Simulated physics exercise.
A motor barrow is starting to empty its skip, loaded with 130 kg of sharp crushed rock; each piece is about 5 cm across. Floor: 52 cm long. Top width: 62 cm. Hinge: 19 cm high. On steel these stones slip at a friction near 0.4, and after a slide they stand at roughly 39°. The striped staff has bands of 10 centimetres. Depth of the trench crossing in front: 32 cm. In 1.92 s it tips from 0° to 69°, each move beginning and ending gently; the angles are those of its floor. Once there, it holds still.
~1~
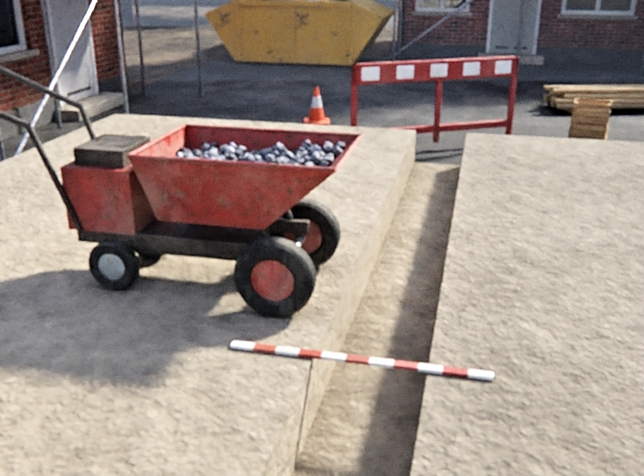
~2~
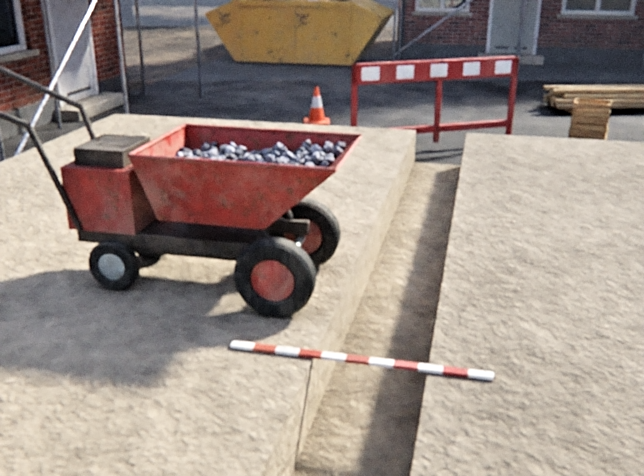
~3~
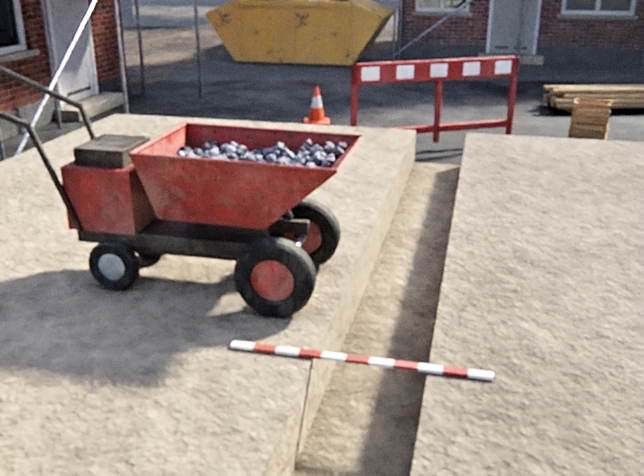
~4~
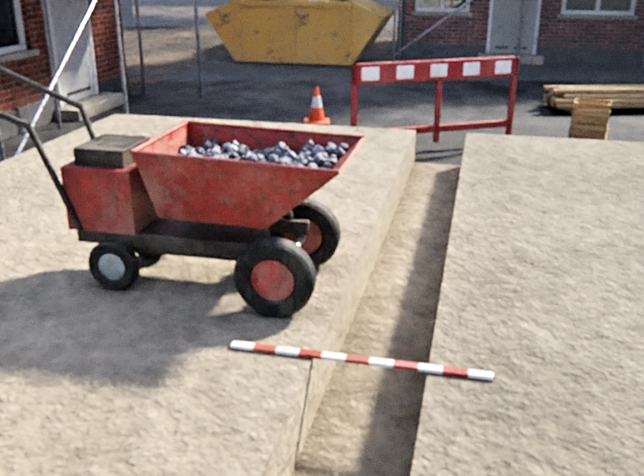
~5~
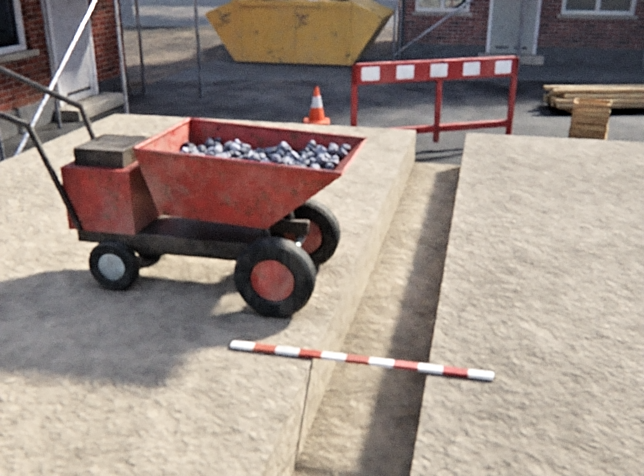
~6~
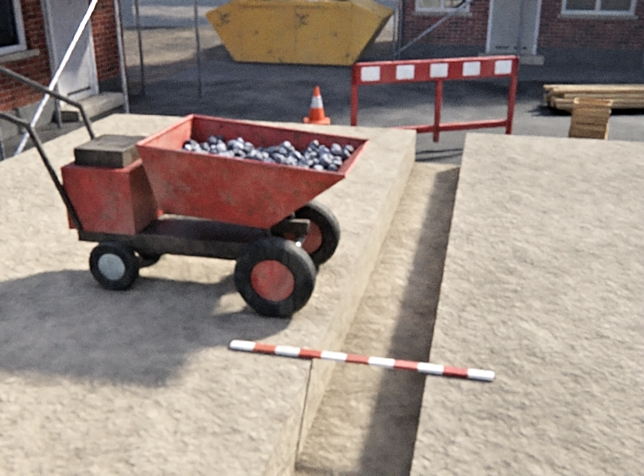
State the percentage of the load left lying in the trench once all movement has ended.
The share left there is about 65 per cent.
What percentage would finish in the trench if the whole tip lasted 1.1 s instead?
It would be near 55 per cent.
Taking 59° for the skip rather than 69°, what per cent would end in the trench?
About 45 per cent would end up in the trench.
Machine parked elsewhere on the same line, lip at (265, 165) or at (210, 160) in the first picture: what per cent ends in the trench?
Near 100 and near 50 percent.
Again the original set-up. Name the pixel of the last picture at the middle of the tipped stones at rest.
Roughly (424, 338), I'd say.
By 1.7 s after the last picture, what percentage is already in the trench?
At that moment: Approx. 20 %.
Then, 1.1 s after the last picture the floor is at 58°, 100 % in the skip; the foremost stones are at (409, 257).
Then, 1.7 s after the last picture the floor is at 69°, 61 % in the skip, 19 % in the trench, 20 % past the trench; the foremost stones are at (500, 313).
Then, 2.1 s after the last picture the floor is at 69°, 28 % in the skip, 35 % in the trench, 36 % past the trench; the foremost stones are at (569, 309).
Then, 4.0 s after the last picture the floor is at 69°, 0 % in the skip, 65 % in the trench, 35 % past the trench; the foremost stones are at (583, 310).
